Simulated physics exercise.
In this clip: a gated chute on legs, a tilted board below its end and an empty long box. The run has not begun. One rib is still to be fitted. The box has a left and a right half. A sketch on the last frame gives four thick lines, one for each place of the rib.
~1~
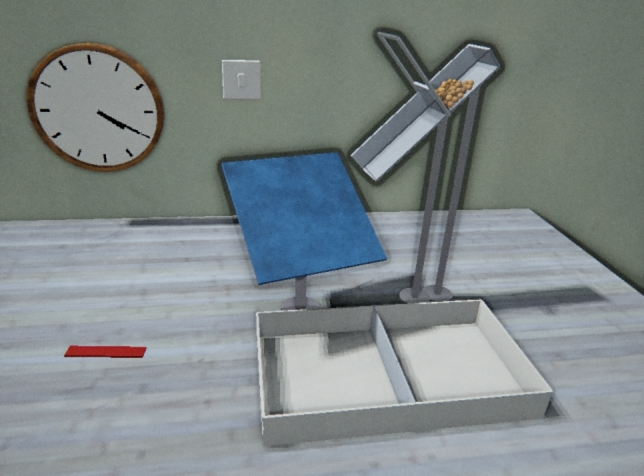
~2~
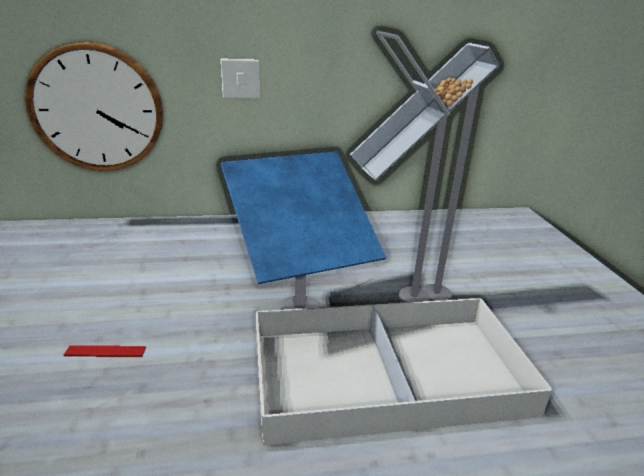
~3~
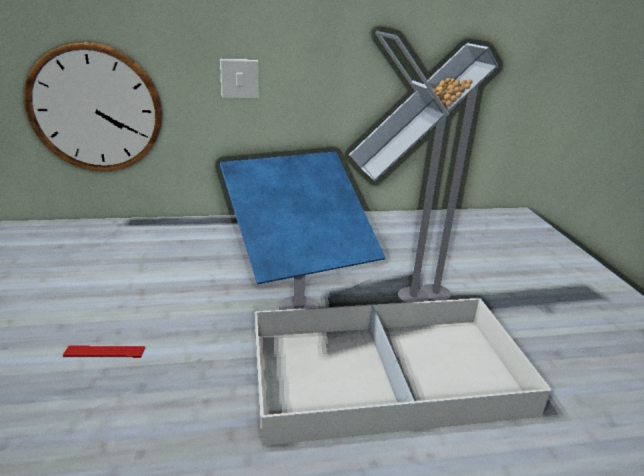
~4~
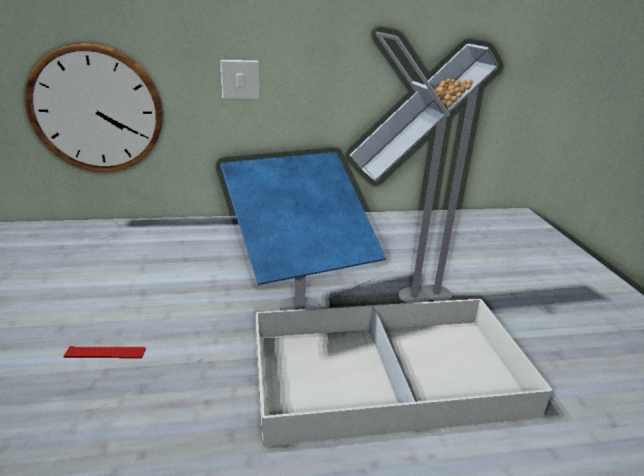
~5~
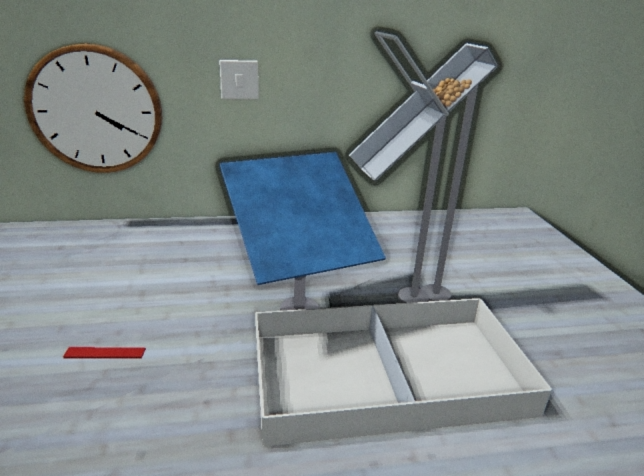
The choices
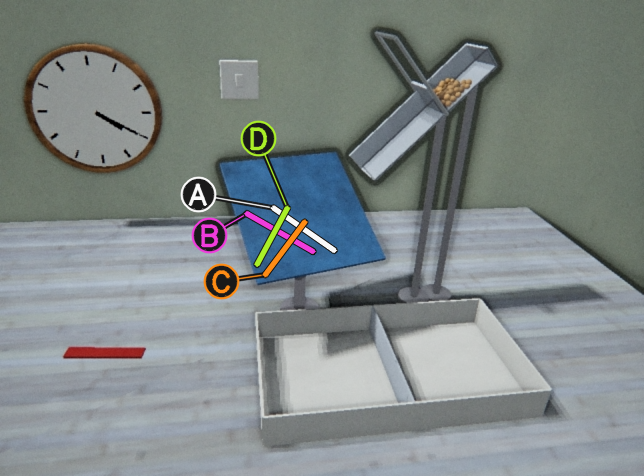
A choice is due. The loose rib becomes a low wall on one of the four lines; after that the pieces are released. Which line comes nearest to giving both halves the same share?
A.
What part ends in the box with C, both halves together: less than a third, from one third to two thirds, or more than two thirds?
It is from one third to two thirds.
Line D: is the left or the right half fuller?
More lands on the left.
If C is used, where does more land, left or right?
More lands on the left.
On the marked copy, line A from (273, 207) to (334, 250); line B from (246, 213) to (313, 251); line C from (304, 222) to (265, 274); line D from (287, 208) to (257, 264).
With A, of what is caught, about a third in the left half, about two thirds in the right.
With B, of what is caught, nearly all in the left half, a small part in the right.
With C, of what is caught, nearly all in the left half, a small part in the right.
With D, of what is caught, nearly all in the left half, a small part in the right.
